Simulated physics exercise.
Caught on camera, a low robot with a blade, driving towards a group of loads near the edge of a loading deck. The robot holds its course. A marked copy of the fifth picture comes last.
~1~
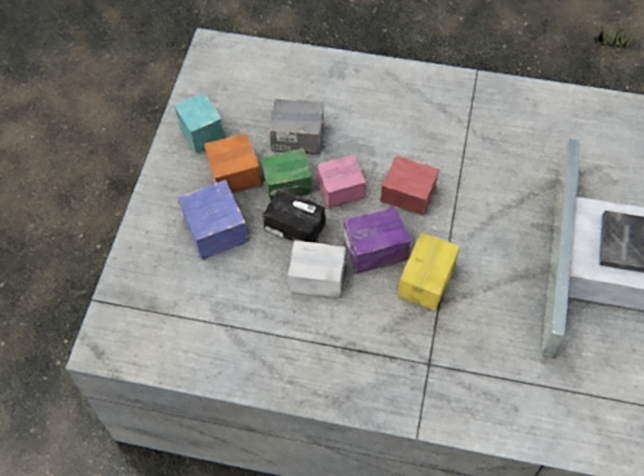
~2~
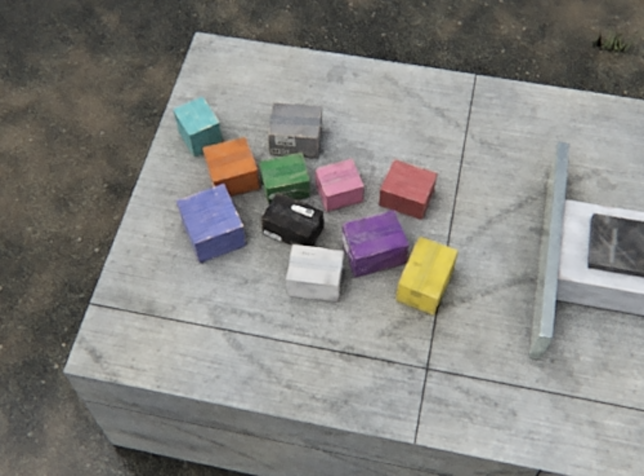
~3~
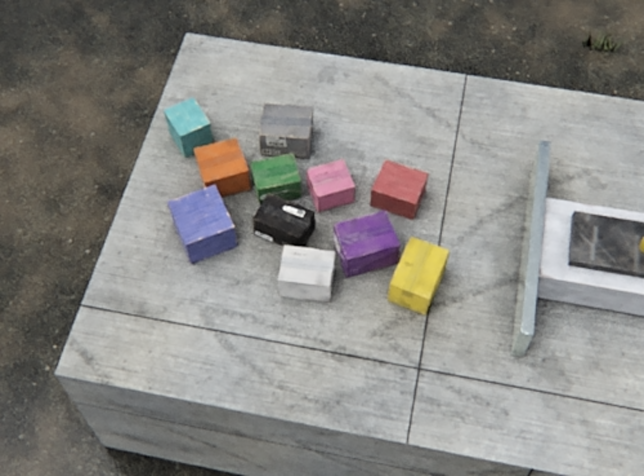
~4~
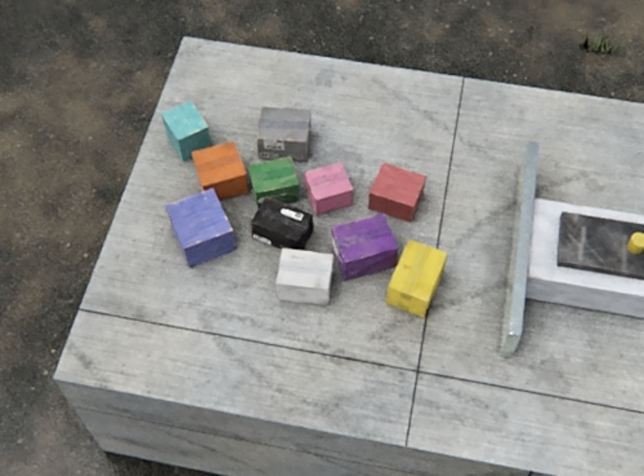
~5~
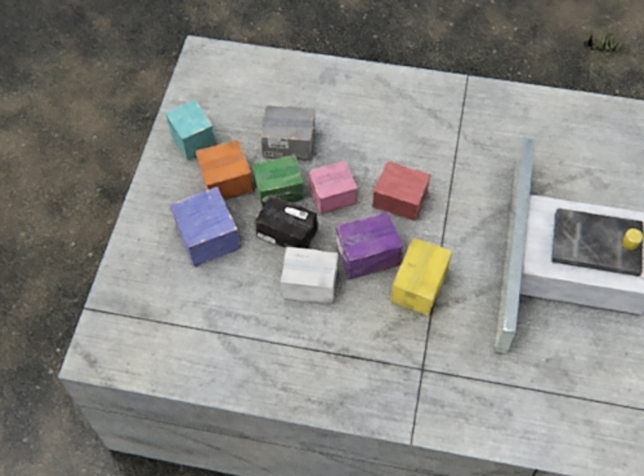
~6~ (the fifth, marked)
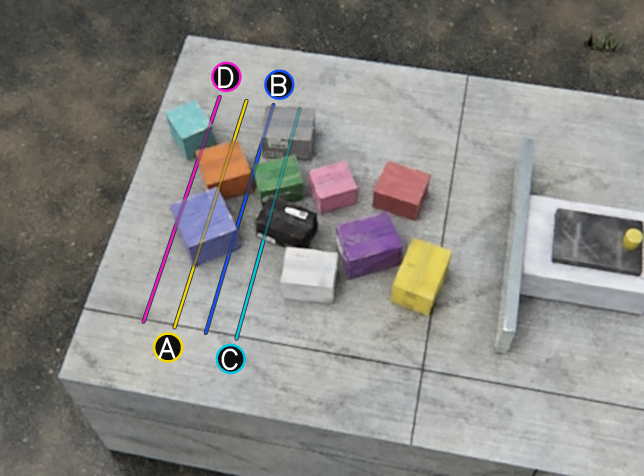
A pale stone-like deck with dark seams fills most of the view, seen from above at an angle, with dark, rough ground beyond its edges. On its left side sits a loose cluster of ten small boxes, turquoise, orange, blue, grey, green, black, pink, white, purple and red-and-yellow at the right. A low white machine with an upright grey blade slides slowly leftward from the right, while the camera drifts slightly.
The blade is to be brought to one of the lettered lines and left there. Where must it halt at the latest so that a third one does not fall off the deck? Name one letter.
B.
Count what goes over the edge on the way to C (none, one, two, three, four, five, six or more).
One.
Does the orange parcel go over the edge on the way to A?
By then, yes.
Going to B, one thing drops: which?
It is the orange parcel.
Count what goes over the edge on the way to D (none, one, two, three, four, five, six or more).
In all, six or more.
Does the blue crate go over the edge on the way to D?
Yes.
On the copy, A at (213, 205); B at (242, 210); C at (271, 215); D at (185, 201).
On B. First, robot (487, 223); white box (295, 275); yellow box (381, 272).
Then, robot (386, 206); turquoise crate (182, 119); orange parcel (173, 152).
Finally, robot (310, 194); orange parcel over the edge; black parcel (135, 174); one fallen.
By contrast, A drops four; C is within the limit but short; D drops six.
